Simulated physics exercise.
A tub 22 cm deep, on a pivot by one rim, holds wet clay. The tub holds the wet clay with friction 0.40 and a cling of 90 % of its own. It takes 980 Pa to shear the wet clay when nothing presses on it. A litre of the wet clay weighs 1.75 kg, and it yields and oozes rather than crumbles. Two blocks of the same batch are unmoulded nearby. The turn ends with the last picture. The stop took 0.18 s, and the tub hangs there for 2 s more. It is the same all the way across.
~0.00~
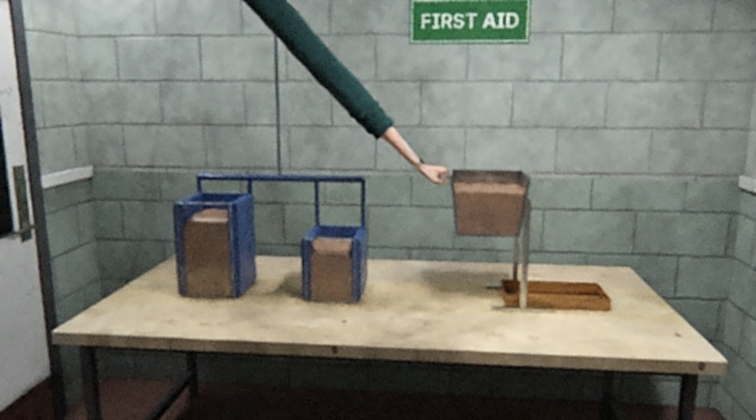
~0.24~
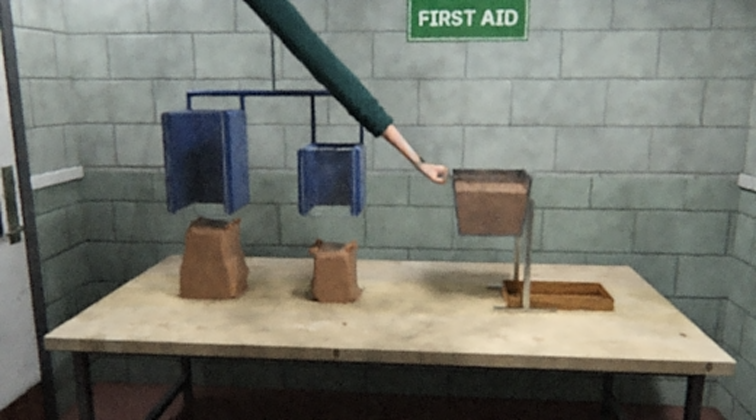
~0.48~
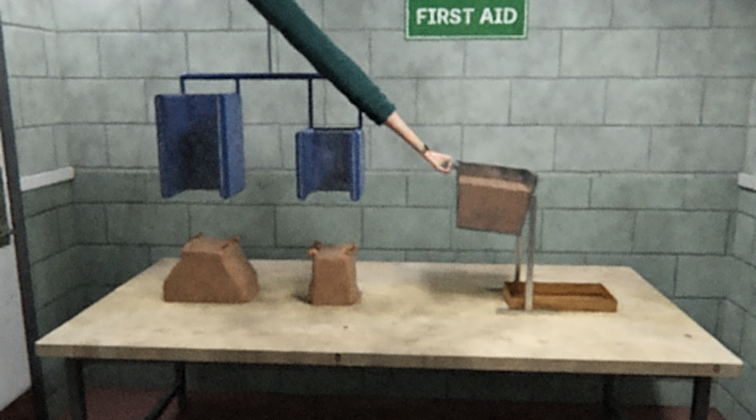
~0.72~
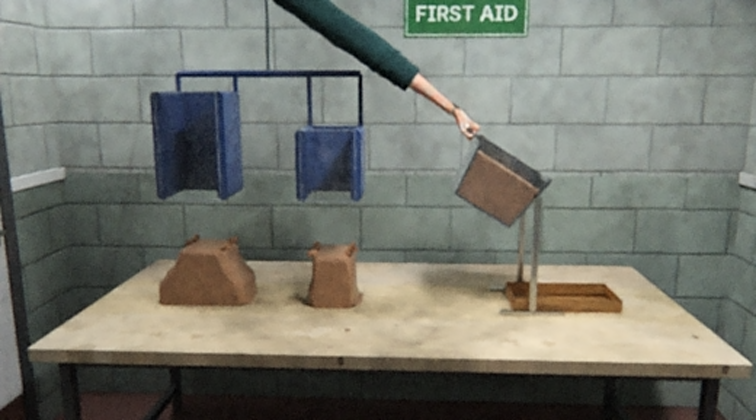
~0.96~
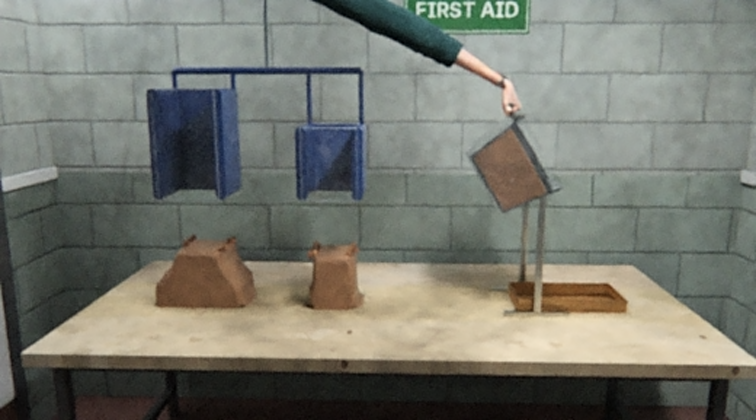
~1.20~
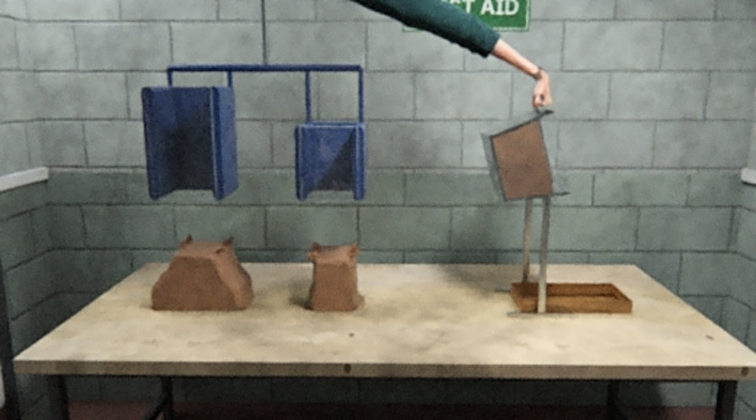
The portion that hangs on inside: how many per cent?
Close to 100 per cent.
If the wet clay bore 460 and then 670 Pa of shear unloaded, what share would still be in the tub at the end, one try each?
In that order: 80 %, 100 %.
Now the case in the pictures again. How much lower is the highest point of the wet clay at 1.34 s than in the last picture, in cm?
Roughly 0 cm.
By 1.34 s, the tub is at 75 degrees and holds 100 %.
By 1.51 s, the tub is at 75 degrees and holds 100 %.
By 1.68 s, the tub is at 75 degrees and holds 100 %.
By 1.85 s, the tub is at 75 degrees and holds 100 %.
By 3.20 s, at the end, the tub is at 75 degrees and holds 100 %.
